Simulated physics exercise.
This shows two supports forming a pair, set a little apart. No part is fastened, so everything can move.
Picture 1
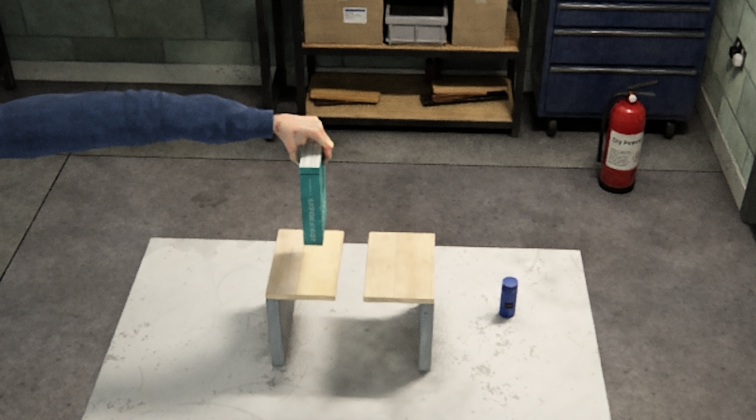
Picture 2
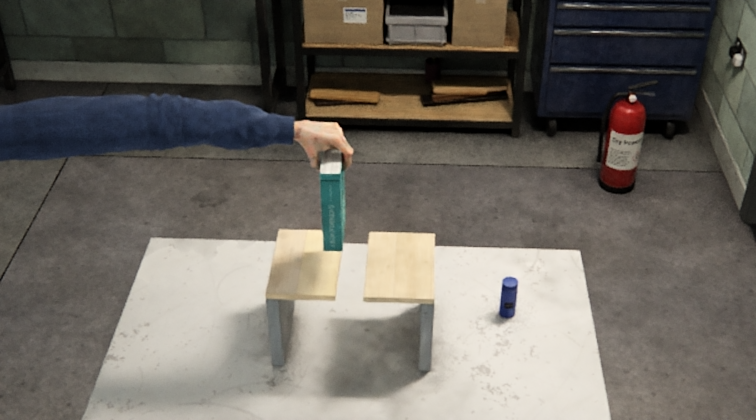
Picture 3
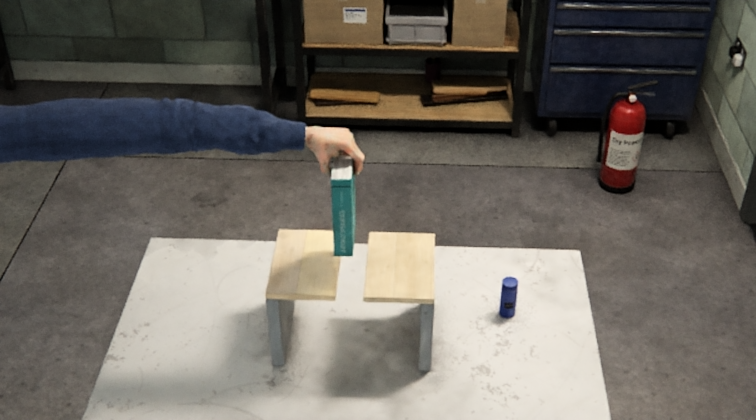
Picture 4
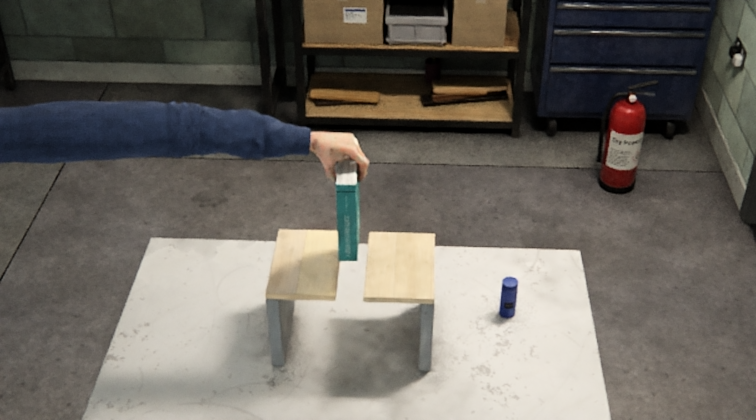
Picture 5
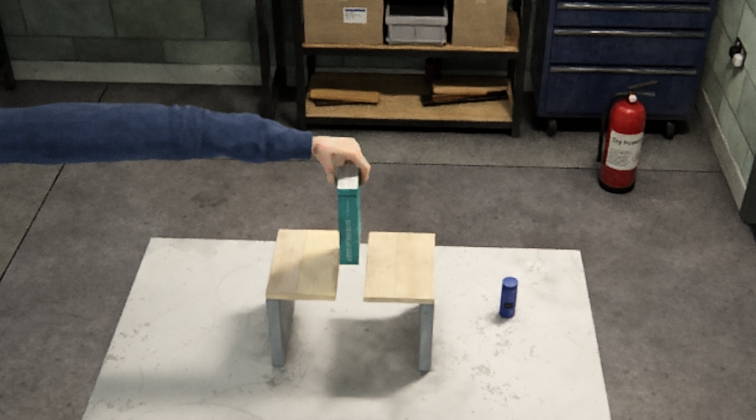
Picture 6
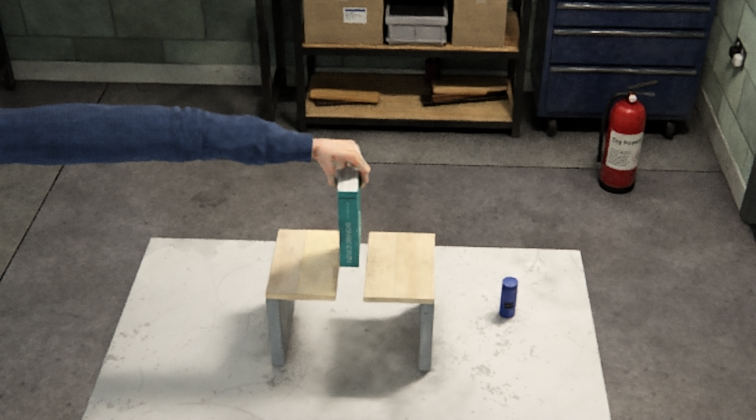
The clip opens with a hand in a blue sleeve holding a turquoise book upright above the left of two wooden-topped supports, with a blue shaker to the right. The hand moves the book rightward and slightly down over the gap between the supports, then holds it nearly still there.
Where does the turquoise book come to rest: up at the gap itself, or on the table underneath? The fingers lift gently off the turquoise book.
It will make it past the gap.
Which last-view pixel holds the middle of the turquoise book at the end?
Roughly (352, 302).
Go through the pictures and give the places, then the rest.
Being brought over the gap; turquoise book (314, 190); blue shaker (509, 297), in the first picture.
Being brought over the gap; turquoise book (333, 196); blue shaker (509, 297), in the second picture.
Being brought over the gap; turquoise book (344, 202); blue shaker (509, 297), in the third picture.
Being brought over the gap; turquoise book (348, 206); blue shaker (509, 297), in the fourth picture.
Being brought over the gap; turquoise book (350, 210); blue shaker (509, 297), in the fifth picture.
Held still over the gap; turquoise book (350, 213); blue shaker (509, 297), in the sixth picture.
Then, 0.30 s later than the last frame, turquoise book moved about its own width near (351, 279).
Then, 0.40 s later than the last frame, turquoise book moved well along near (352, 296).
When it is over, moved from the start, turquoise book; blue shaker as before. End places, in pixels of the last picture, turquoise book near (352, 302). The book drops through.
